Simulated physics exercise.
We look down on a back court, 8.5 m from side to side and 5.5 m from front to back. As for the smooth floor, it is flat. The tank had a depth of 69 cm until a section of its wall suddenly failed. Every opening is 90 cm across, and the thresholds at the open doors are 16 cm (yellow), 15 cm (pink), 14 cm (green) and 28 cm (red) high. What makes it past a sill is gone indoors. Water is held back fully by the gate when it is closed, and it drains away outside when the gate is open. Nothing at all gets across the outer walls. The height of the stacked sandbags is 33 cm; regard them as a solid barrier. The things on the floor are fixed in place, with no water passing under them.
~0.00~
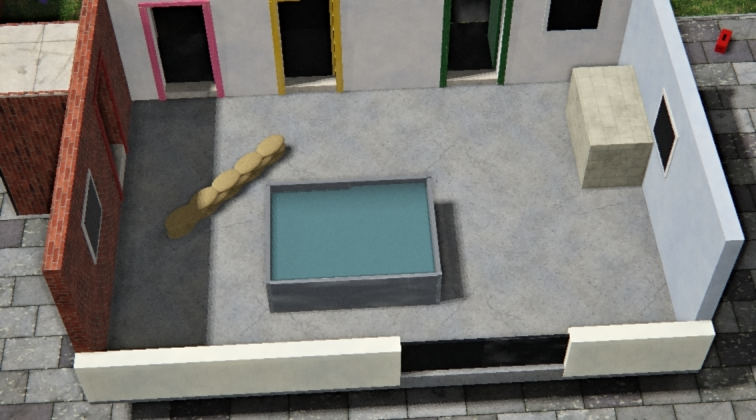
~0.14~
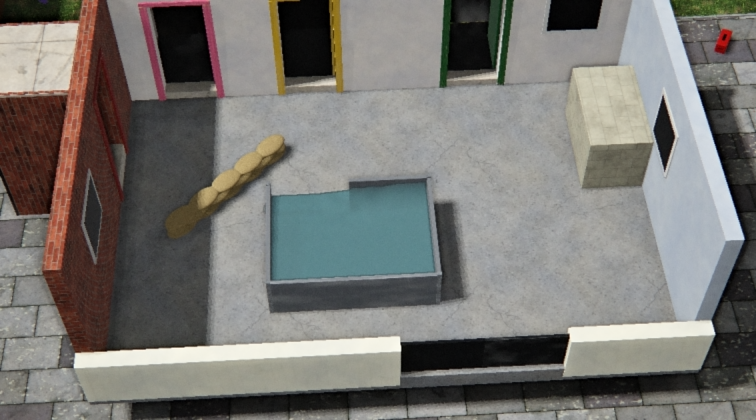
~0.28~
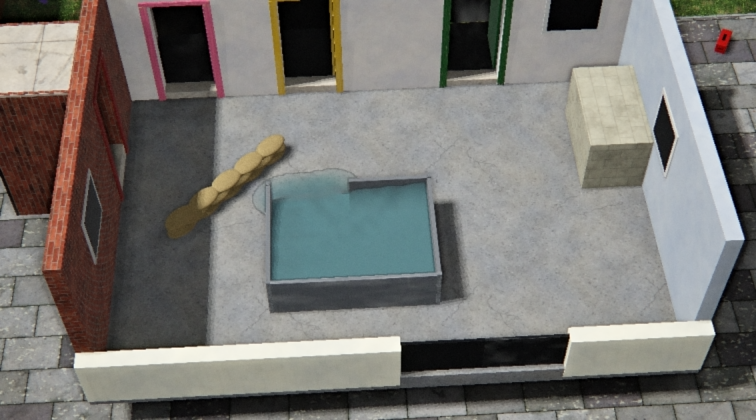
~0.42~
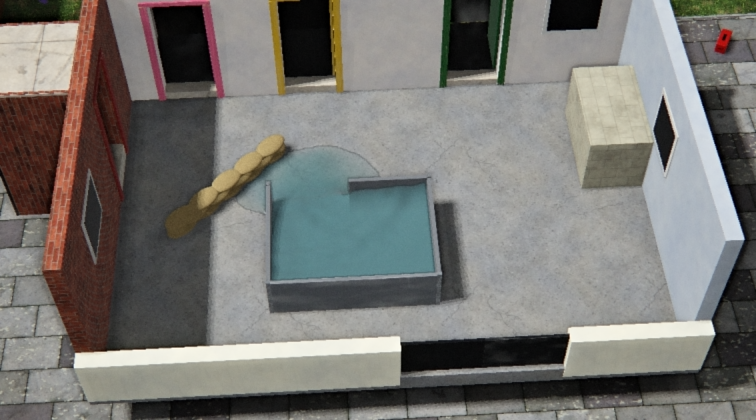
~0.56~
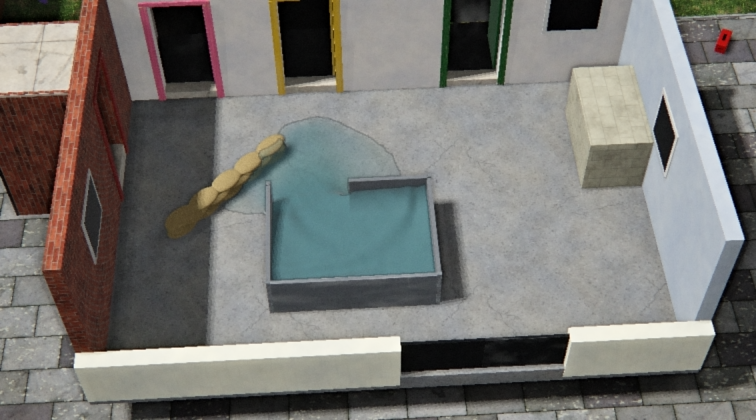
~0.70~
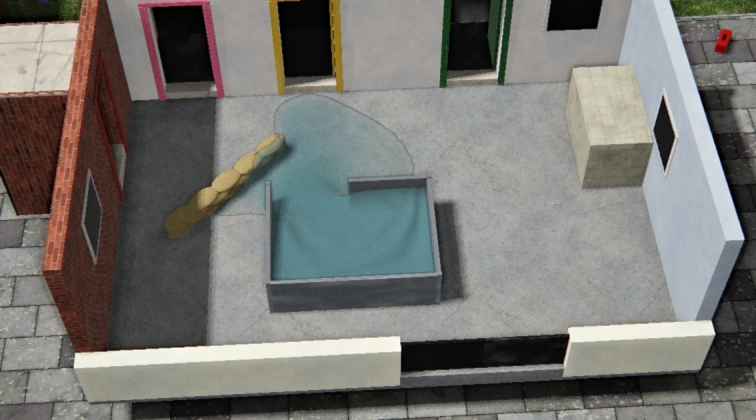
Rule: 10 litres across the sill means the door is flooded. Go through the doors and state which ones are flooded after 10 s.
In order: The yellow door lets in a larger amount than the limit, the pink door lets in a smaller amount than the limit, the green door lets in a smaller amount than the limit, the red door lets in a smaller amount than the limit.
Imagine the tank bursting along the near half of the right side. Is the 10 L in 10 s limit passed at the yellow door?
Measured against that limit, the yellow door stays within it.
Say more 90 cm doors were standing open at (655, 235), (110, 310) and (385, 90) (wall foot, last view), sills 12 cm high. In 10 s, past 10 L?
Note, doorways in listed order: Stays short, stays short, goes beyond.
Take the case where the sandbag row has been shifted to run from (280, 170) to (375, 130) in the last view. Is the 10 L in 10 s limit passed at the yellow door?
Note, yellow vs limit: Lower.
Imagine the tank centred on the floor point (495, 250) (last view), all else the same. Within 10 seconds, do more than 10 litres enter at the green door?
After that, the green door ends up outside the limit.
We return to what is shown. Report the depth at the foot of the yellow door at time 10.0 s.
It comes to near 8.0 cm.
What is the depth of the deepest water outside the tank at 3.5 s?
Roughly 30 cm.
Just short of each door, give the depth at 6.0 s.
Yellow 14 cm, pink 4 cm, green 7 cm, red 7 cm.
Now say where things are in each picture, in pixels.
Still water, 69 cm deep, in the tank at (351, 231), in the first picture.
The front is at a hidden place, 0.7 m from the gap on the tank's far side; 0.3 m2 of floor is under water; 69 cm left at the back of the tank, in the second picture.
Water pours out on the tank's far side and has run 1.0 m, to a hidden place; typically 12 cm deep outside, 69 cm at the tank's back, in the third picture.
The front is at (327, 149), 1.4 m from the gap on the tank's far side; 2.2 m2 of floor is under water; 69 cm left at the back of the tank, in the fourth picture.
The front is at (330, 123), 2.0 m from the gap on the tank's far side; 3.5 m2 of floor is under water; 64 cm left at the back of the tank, in the fifth picture.
Water pours out on the tank's far side and has run 2.6 m, to (315, 98); typically 6 cm deep outside, 57 cm at the tank's back, in the sixth picture.
After 1.4 s water covers 20 % of the floor and is deepest (51 cm) near (267, 171); yellow door 30 cm at the sill, 65 L in, pink door not reached, green door not reached, red door not reached.
After 2.2 s water covers 30 % of the floor and is deepest (40 cm) near (267, 171); yellow door 34 cm at the sill, 176 L in, pink door 3 cm at the sill, 0 L in, green door 10 cm at the sill, 0 L in, red door not reached.
After 3.5 s water covers 55 % of the floor and is deepest (30 cm) near (620, 107); yellow door 24 cm at the sill, 258 L in, pink door 5 cm at the sill, 0 L in, green door 11 cm at the sill, 0 L in, red door 4 cm at the sill, 0 L in.
After 6.0 s water covers 80 % of the floor and is deepest (22 cm) near (615, 84); yellow door 14 cm at the sill, 283 L in, pink door 4 cm at the sill, 0 L in, green door 7 cm at the sill, 0 L in, red door 7 cm at the sill, 0 L in.
After 10.0 s water covers 95 % of the floor and is deepest (13 cm) near (389, 363); yellow door 8 cm at the sill, 283 L in, pink door 5 cm at the sill, 0 L in, green door 8 cm at the sill, 0 L in, red door 5 cm at the sill, 0 L in.
